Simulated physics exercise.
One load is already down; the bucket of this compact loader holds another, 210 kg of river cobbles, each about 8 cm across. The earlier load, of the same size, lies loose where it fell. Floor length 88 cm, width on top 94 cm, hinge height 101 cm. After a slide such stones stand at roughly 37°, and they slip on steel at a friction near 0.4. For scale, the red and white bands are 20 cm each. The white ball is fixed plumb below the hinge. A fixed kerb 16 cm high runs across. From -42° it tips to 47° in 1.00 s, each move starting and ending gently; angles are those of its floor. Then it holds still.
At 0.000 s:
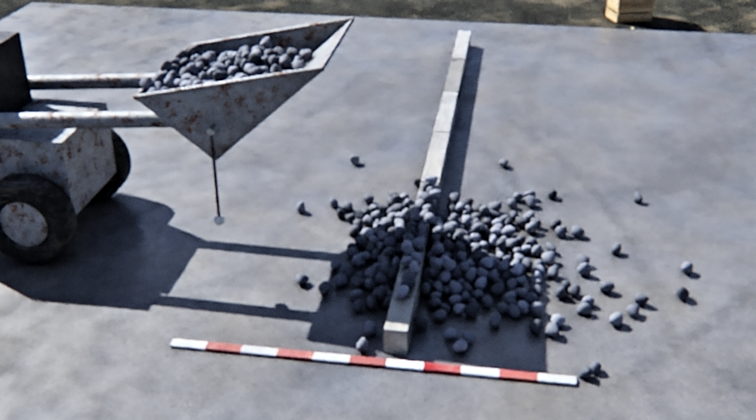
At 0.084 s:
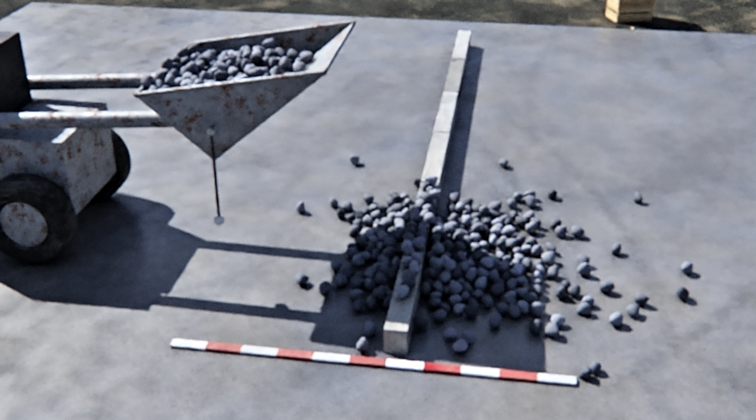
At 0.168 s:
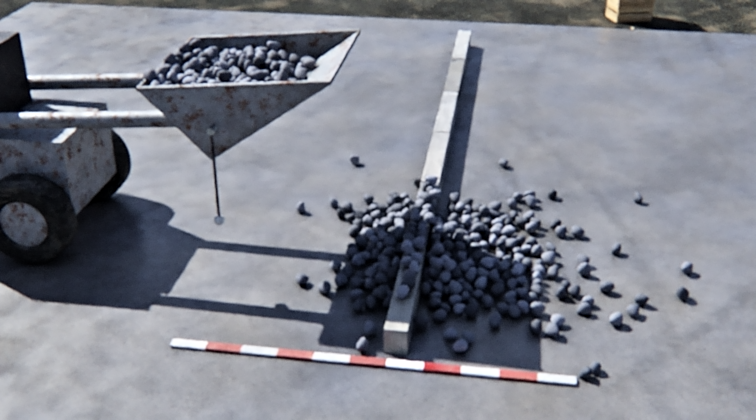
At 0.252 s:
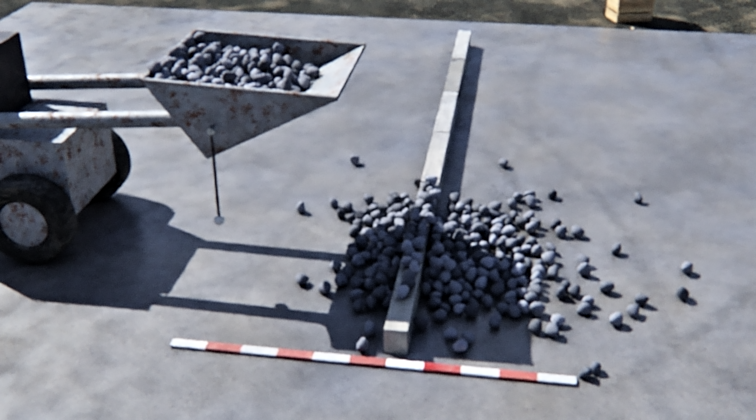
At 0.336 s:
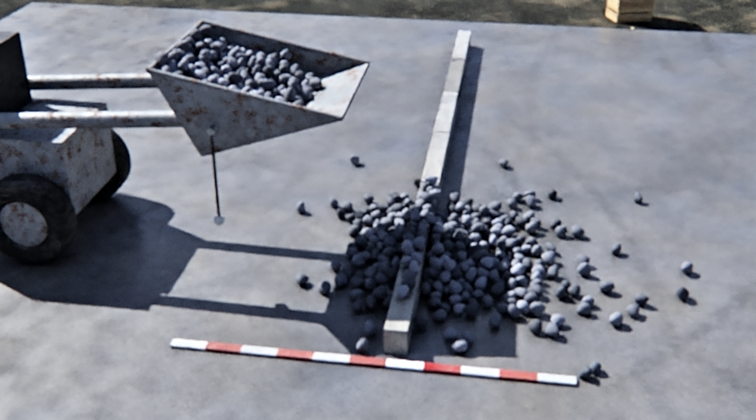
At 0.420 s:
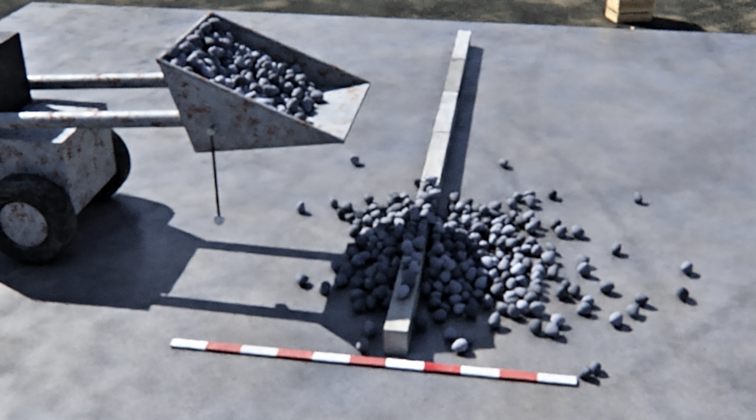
A rusty grey compact loader stands at the left on a sunlit concrete floor, seen from above at an angle by a still camera, its raised bucket full of dark, rounded stones. To the right, a loose heap of similar stones lies across a long pale kerb, behind a red and white striped bar. The bucket tilts forward, slowly then faster, its front lip lowering as the stones shift inside.
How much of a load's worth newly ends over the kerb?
Close to 1 parts in a hundred.
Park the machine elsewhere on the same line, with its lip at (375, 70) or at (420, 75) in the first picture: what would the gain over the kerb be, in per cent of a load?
Near 15 per cent from the first place, 60 from the second.
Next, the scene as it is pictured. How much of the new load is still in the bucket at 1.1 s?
About 60 per cent.
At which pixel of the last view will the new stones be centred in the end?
Their middle is at about (350, 238).
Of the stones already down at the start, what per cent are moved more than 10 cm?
Roughly 5 per cent of them.
After 0.8 s the floor is at 33°; in per cent of one load, 100 in the bucket, 40 on this side of the kerb, 60 over the kerb; the foremost stones are at (671, 277).
After 1.1 s the floor is at 47°; in per cent of one load, 59 in the bucket, 81 on this side of the kerb, 60 over the kerb; the foremost stones are at (671, 277).
After 1.5 s the floor is at 47°; in per cent of one load, 2 in the bucket, 137 on this side of the kerb, 61 over the kerb; the foremost stones are at (671, 277).
After 3.9 s the floor is at 47°; in per cent of one load, 0 in the bucket, 139 on this side of the kerb, 61 over the kerb; the foremost stones are at (671, 277). Net gain over the kerb, 1.
